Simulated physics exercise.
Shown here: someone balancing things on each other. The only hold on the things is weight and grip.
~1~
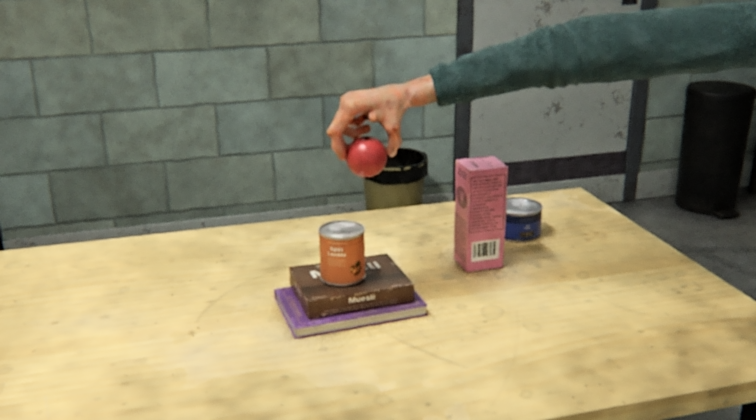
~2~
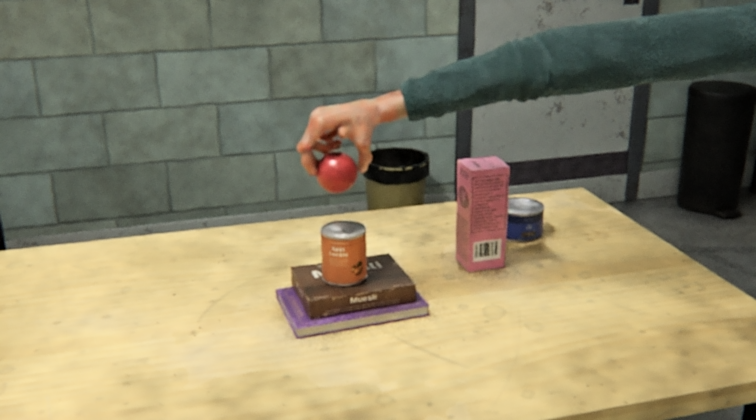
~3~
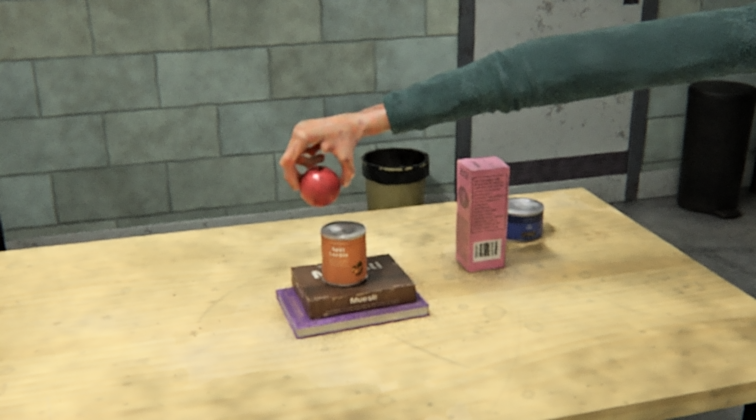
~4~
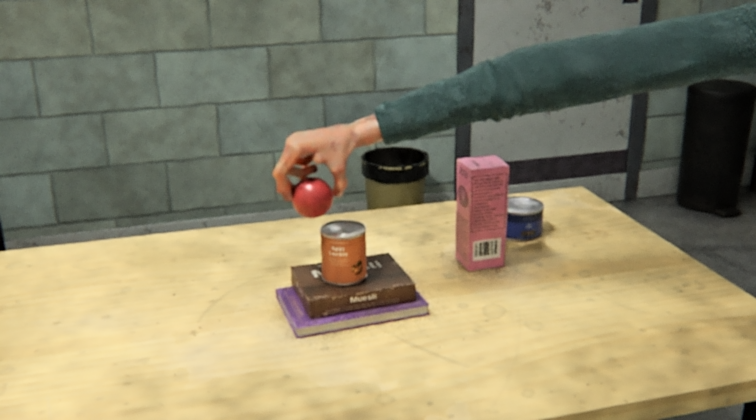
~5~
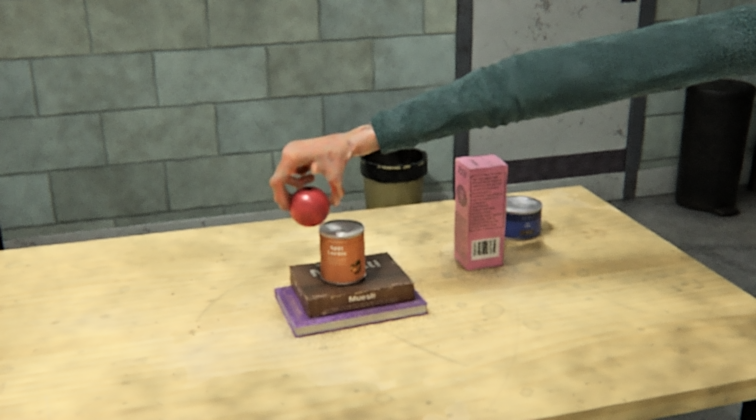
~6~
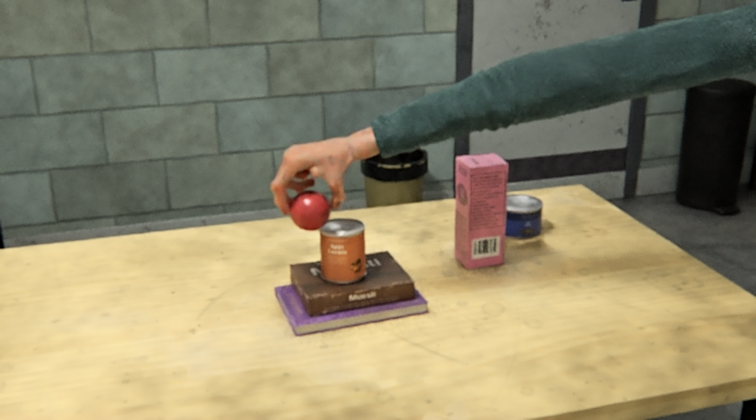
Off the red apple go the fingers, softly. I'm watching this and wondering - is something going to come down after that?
Not safe.
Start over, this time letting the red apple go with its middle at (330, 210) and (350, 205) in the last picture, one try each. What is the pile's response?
Attempt one, the pile survives; attempt two, it survives.
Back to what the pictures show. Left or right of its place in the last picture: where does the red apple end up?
Toward the left-hand side.
Then, 0.30 s on from there, red apple now fallen.
Then, 0.50 s on from there, things are still on the move.
Then, 0.60 s on from there, as before.
Then, 2.10 s on from there, nothing new.
In the end, fallen, red apple; the other 5 unmoved. At the end, from the last picture's camera, red apple near (213, 304). The pile gives way.
